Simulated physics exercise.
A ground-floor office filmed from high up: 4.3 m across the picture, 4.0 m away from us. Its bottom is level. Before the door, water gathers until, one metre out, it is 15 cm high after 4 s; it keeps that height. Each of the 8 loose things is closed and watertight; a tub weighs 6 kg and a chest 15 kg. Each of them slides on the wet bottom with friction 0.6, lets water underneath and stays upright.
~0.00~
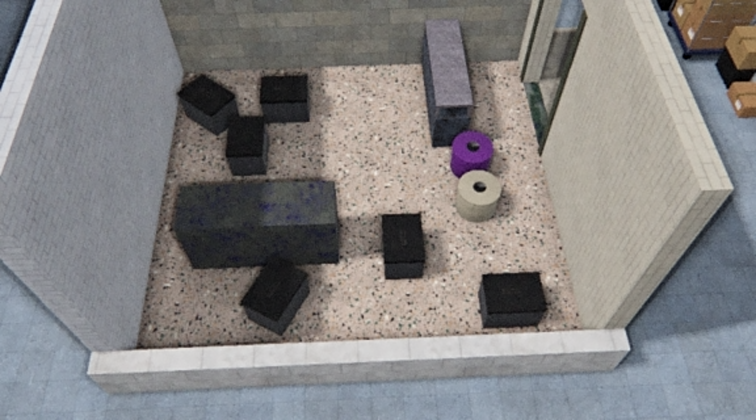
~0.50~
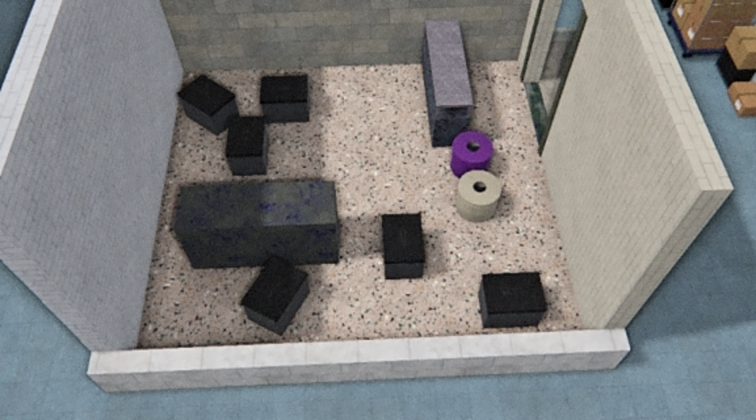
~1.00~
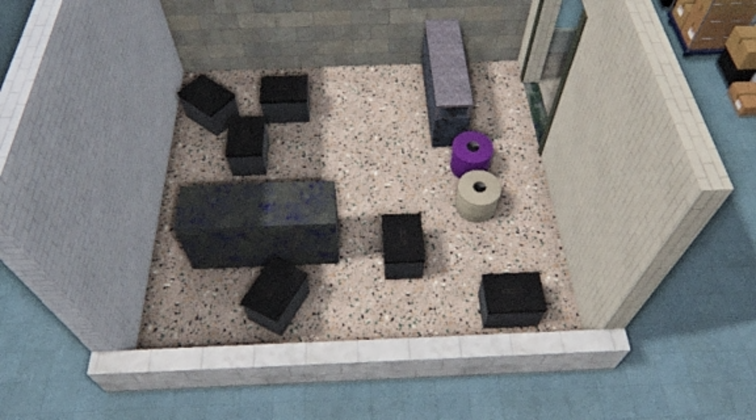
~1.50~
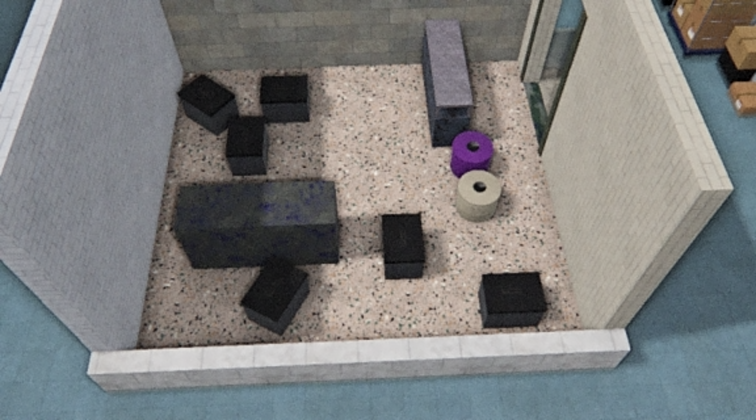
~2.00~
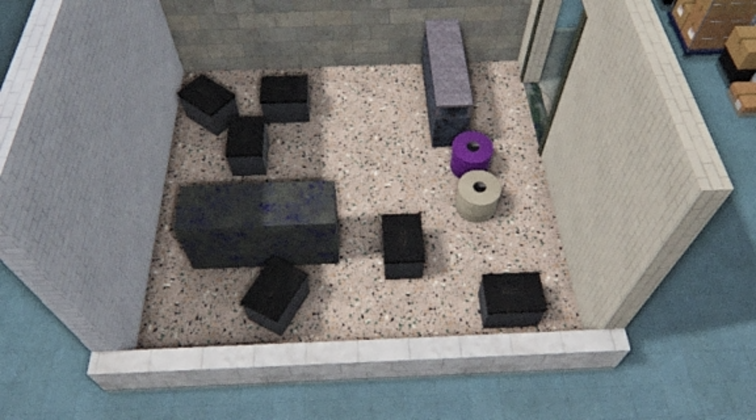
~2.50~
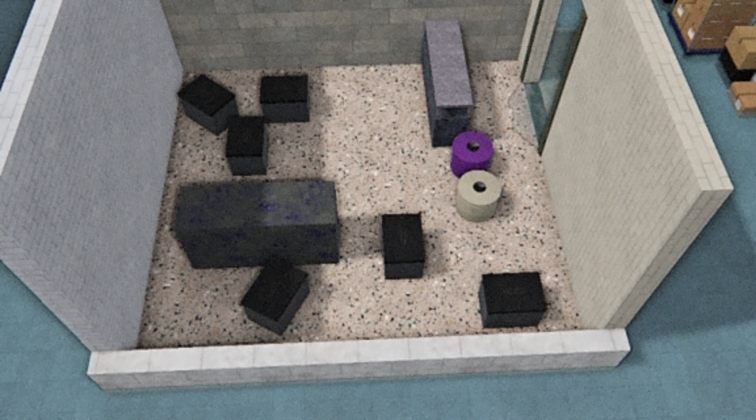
In the video, a walled room seen from above holds dark boxes, two long blocks, and a purple and a beige round object on a speckled floor; nothing shifts, though the ground outside turns from greyish to bluer.
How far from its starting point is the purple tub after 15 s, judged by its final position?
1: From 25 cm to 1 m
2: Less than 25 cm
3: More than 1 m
More than 1 m (3).
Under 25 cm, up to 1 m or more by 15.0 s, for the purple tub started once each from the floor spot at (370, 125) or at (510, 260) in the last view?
Respectively, it sits tight and shifts somewhat.
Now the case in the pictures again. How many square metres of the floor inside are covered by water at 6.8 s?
Near 6.5 m2 in all.
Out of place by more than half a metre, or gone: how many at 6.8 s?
The number comes to 2.
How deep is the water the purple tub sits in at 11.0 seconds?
The depth there is around 3 cm.
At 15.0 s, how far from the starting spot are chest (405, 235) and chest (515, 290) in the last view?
50 cm, 250 cm.
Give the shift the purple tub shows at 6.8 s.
Roughly 80 cm.
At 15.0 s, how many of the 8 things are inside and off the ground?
The count is 2.
After 3.5 s the purple tub is near (473, 147), 0.0 m from its start, aground; 0 afloat.
After 6.8 s the purple tub is near (402, 176), 0.9 m from its start, aground; 0 afloat.
After 11.0 s the purple tub is near (392, 177), 1.0 m from its start, aground; 2 afloat.
After 15.0 s the purple tub is near (334, 140), 1.5 m from its start, aground; 2 afloat.
